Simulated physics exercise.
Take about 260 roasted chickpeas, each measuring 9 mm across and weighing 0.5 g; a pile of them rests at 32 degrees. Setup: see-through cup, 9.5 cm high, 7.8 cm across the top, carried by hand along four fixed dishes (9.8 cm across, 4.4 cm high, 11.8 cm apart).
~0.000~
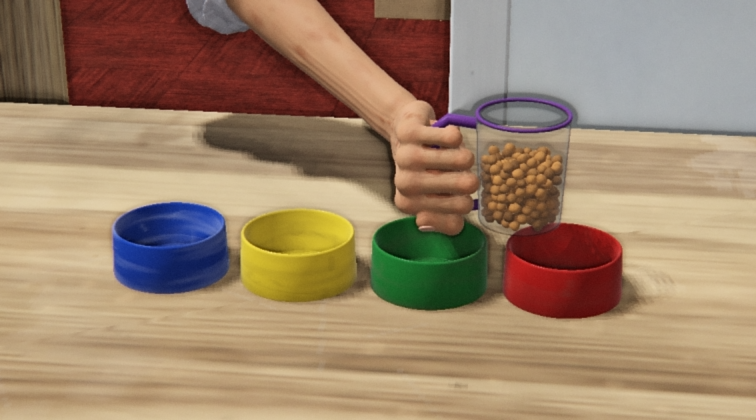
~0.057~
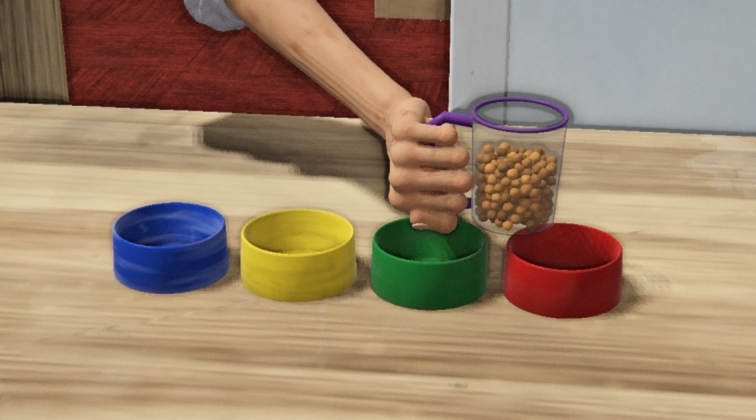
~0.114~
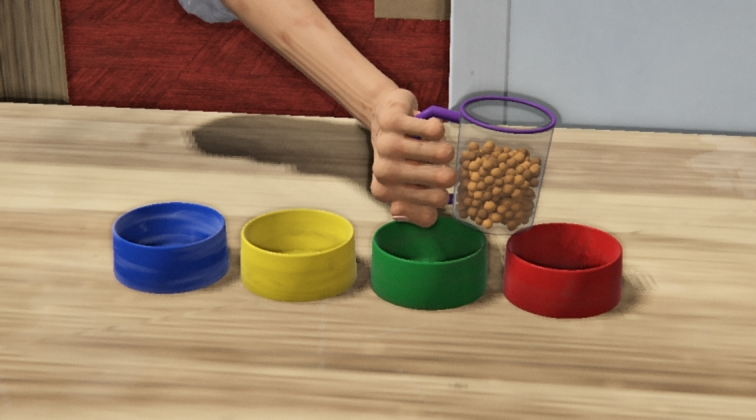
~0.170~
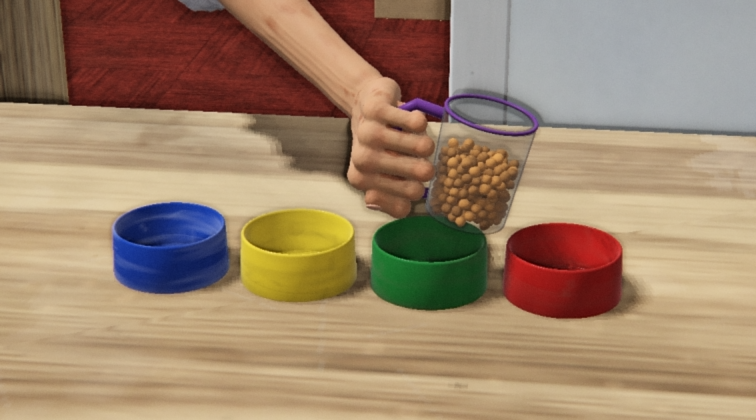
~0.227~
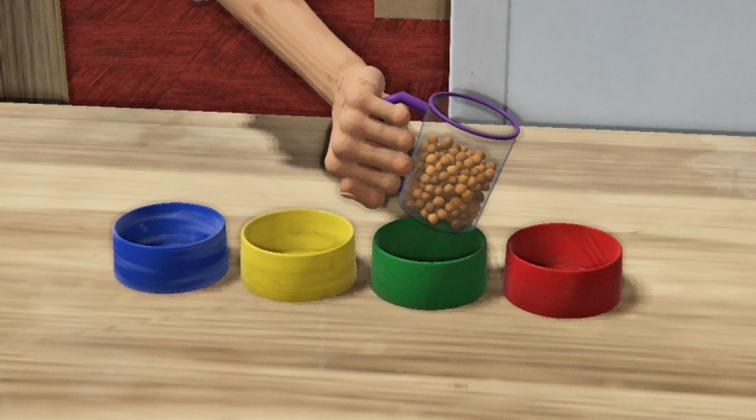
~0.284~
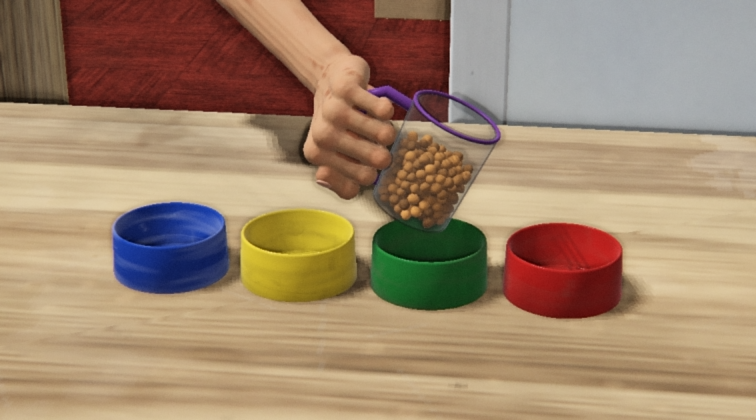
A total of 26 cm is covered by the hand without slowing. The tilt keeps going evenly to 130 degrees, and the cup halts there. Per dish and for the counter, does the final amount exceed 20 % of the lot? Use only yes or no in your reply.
Red: No; blue: No; green: No; yellow: Yes; counter: No.
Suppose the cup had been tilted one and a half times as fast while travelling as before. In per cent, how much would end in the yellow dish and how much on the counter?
The yellow dish would get 100 and the counter 0.
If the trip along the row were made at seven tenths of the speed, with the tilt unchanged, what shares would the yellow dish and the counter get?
Yellow: 100; counter: 0.
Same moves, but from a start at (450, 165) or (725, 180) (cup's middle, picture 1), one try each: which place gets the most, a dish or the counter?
First try: Blue; second try: Green.
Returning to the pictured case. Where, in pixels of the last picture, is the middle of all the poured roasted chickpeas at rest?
About (291, 253).
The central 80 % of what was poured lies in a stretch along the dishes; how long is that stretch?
That stretch measures near 6 centimetres.
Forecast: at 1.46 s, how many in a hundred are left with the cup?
Somewhere near 0 per cent.
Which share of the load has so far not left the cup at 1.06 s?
I'd put it at roughly 100 per cent.
After 0.75 s, tilt 75 degrees; cup holds 100 %.
After 1.06 s, tilt 109 degrees; cup holds 100 %.
After 1.46 s, tilt 130 degrees; cup holds 0 %, yellow 100 %.
By 1.9 s all is still; red 0 %, blue 0 %, green 0 %, yellow 100 %, counter 0 %.
